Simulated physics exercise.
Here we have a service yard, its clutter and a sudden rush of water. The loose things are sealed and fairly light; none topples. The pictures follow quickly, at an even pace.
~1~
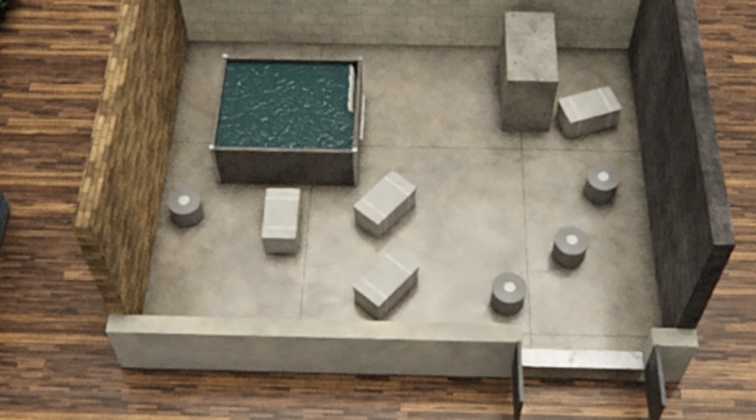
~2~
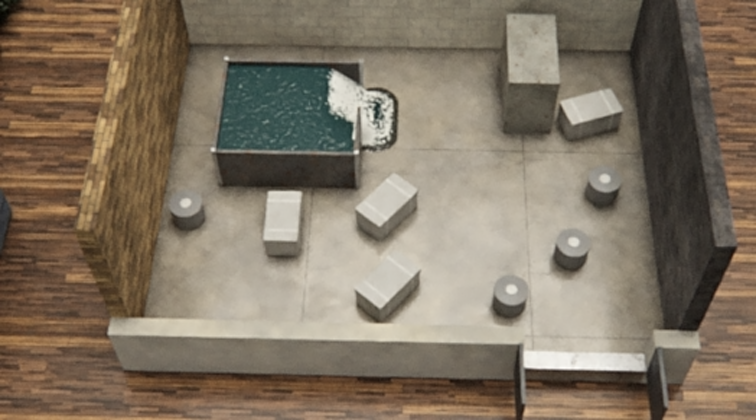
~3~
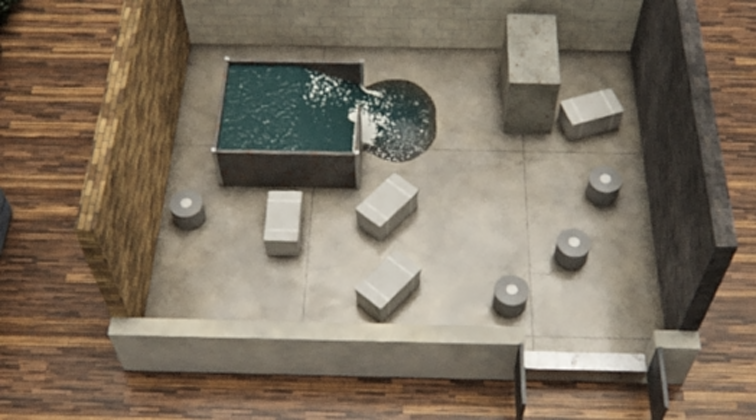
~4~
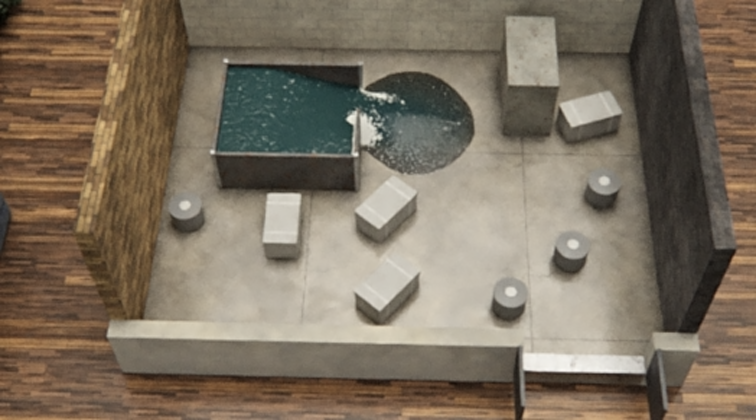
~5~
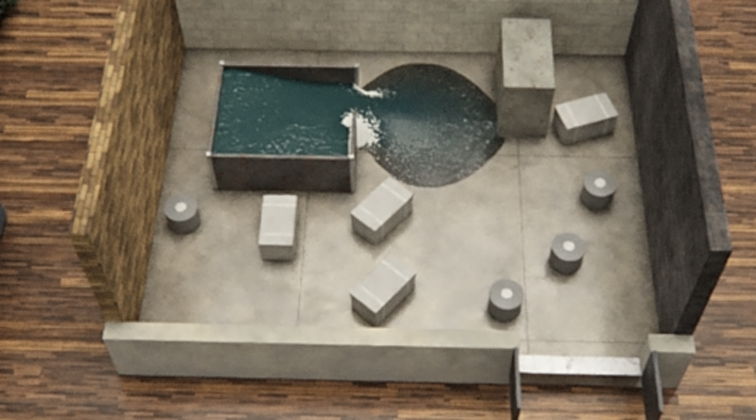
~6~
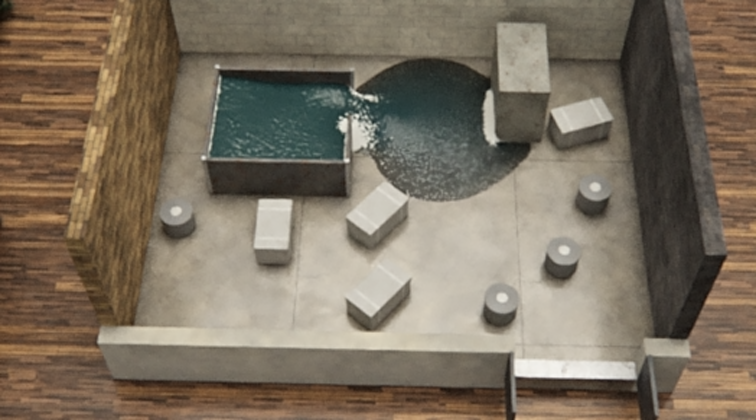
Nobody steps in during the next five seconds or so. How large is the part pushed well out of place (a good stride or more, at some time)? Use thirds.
That comes to under a third.
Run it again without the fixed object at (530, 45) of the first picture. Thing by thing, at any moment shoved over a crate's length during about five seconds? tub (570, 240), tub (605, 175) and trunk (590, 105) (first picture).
One after the other: Yes, yes, pushed that far.
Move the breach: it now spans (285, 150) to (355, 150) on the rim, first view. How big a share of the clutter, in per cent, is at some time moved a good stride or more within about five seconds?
Roughly 90 per cent.
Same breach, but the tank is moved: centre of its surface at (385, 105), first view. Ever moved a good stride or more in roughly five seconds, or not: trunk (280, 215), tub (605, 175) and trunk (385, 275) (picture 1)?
In that order: Not that far, shifted that much, short of that.
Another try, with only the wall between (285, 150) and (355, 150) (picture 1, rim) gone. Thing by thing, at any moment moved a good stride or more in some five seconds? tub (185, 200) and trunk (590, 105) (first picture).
One after the other: Pushed that far, short of that.
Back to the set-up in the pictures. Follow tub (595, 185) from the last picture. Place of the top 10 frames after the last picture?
Near (630, 211).
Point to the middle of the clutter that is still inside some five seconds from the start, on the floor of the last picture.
At about (382, 238).
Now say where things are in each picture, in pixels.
In the first picture, a tub at (184, 201) rests on the ground; a tub at (572, 240), on the bottom; 0 of 8 have shifted.
In the second picture, a tub at (186, 203), on the bottom; a tub at (574, 242) rests on the ground; 0 of 8 have shifted.
In the third picture, a tub at (186, 203) rests on the ground; a tub at (574, 242), on the bottom; 0 of 8 have shifted.
In the fourth picture, a tub at (185, 206) rests on the ground; a tub at (573, 245), on the bottom; 0 of 8 have shifted.
In the fifth picture, a tub at (181, 207), on the bottom; a tub at (569, 246), on the bottom; 0 of 8 have shifted.
In the sixth picture, a tub at (176, 212) rests on the ground; a tub at (564, 251) rests on the ground; 0 of 8 have shifted.
A moment on, 0 of 8 are well off their spots; 0 afloat.
Next, 1 of 8 are well off their spots; 1 afloat.
Later, 2 of 8 are well off their spots; 1 afloat.
In the end, 2 of 8 are well off their spots, and 2 have been at some point; 0 afloat.
